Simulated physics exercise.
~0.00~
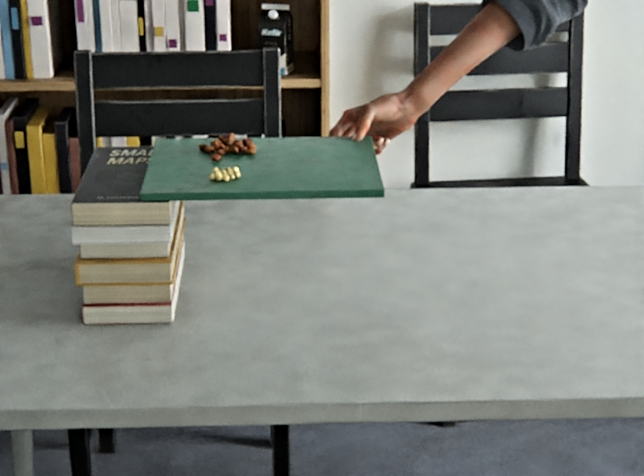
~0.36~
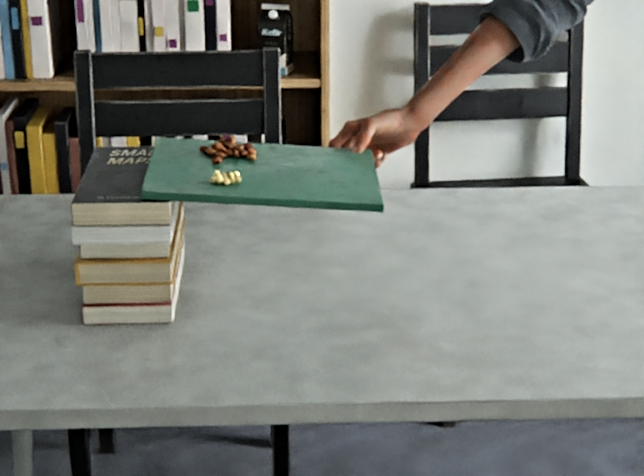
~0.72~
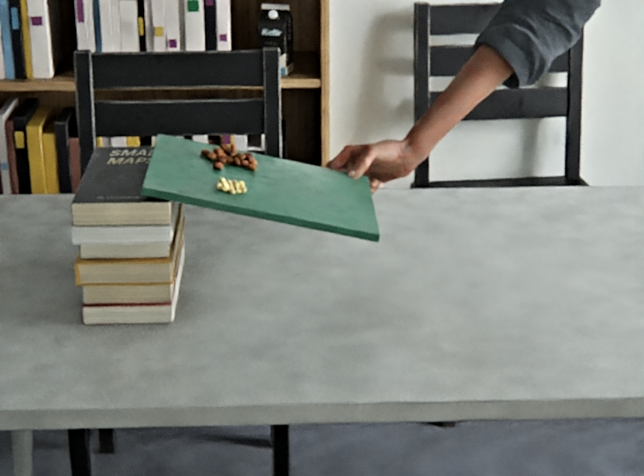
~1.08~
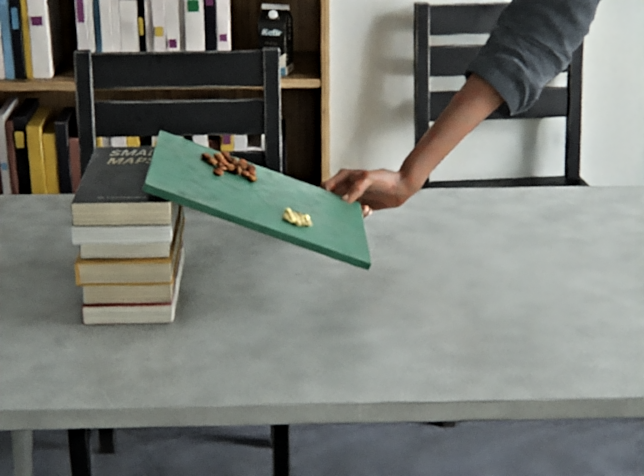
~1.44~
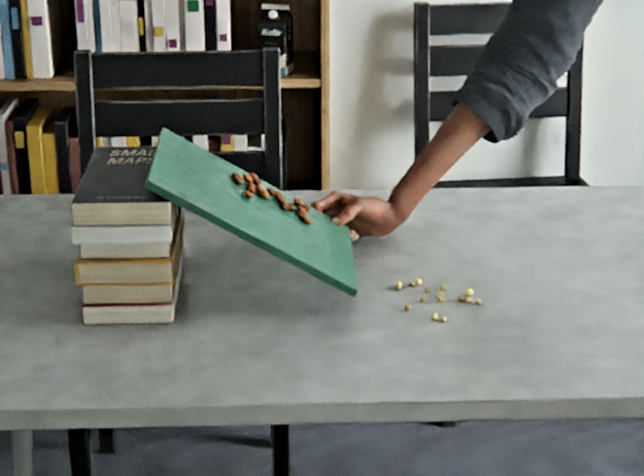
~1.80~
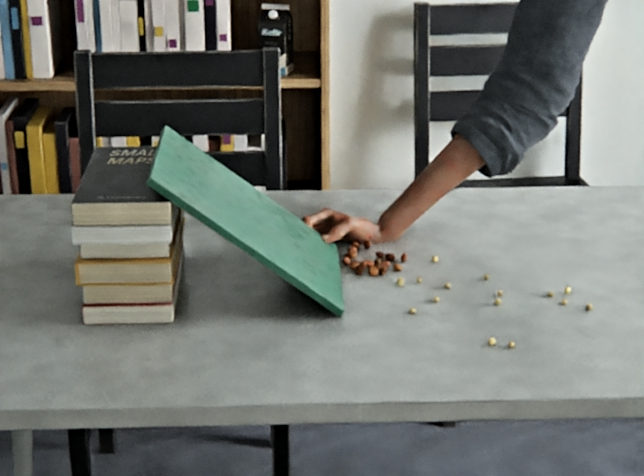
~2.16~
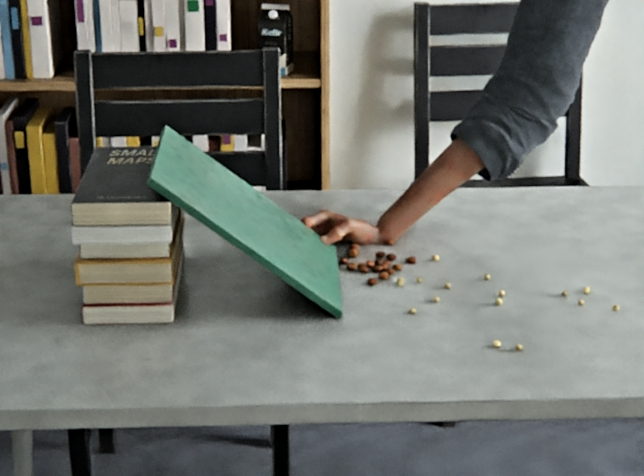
The clip shows a hand lowering one end of a green board propped on stacked books until it slopes to the table; the pale yellow pieces in front slide off first and scatter far right, then the reddish-brown ones slide down and settle near the board's lower edge.
